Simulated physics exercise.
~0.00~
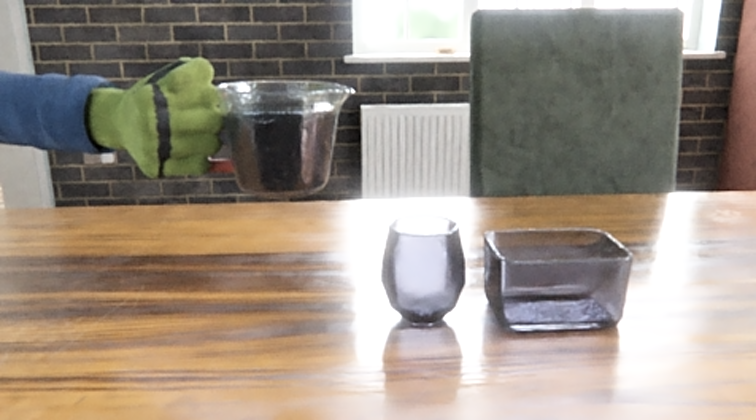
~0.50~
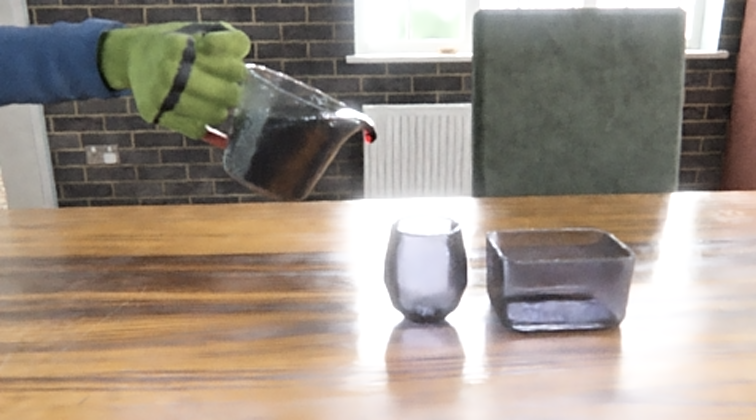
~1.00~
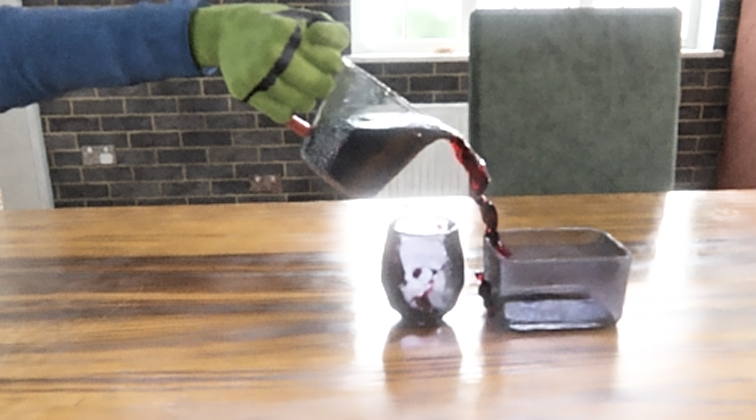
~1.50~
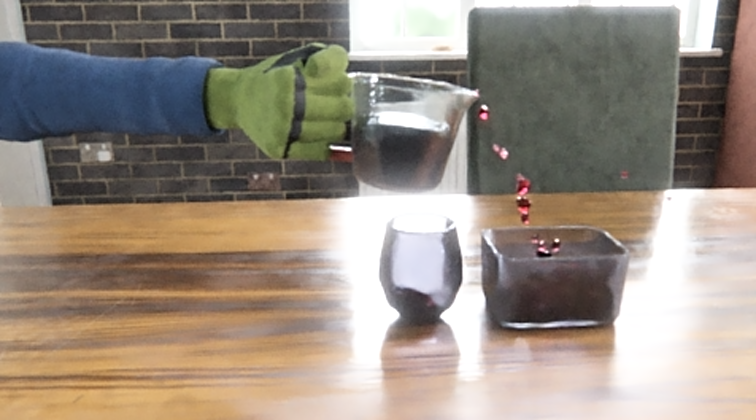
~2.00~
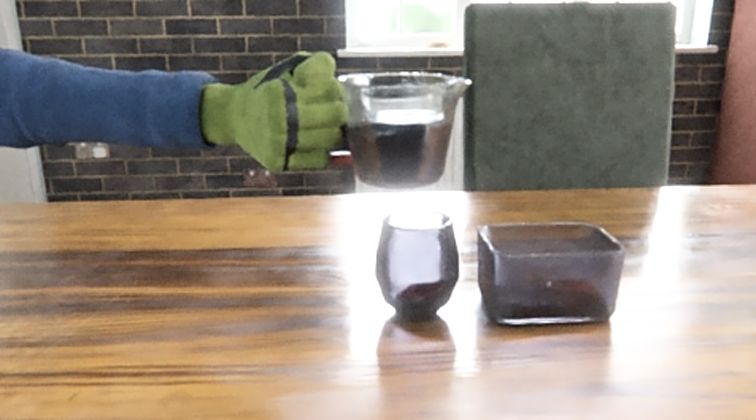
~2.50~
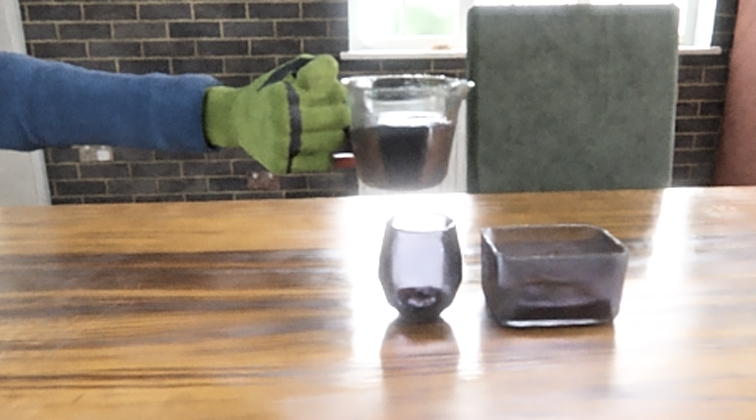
Green-gloved hand tilting a clear jug of dark red wine, pouring into a round-bellied glass and rectangular container, then holding it level.
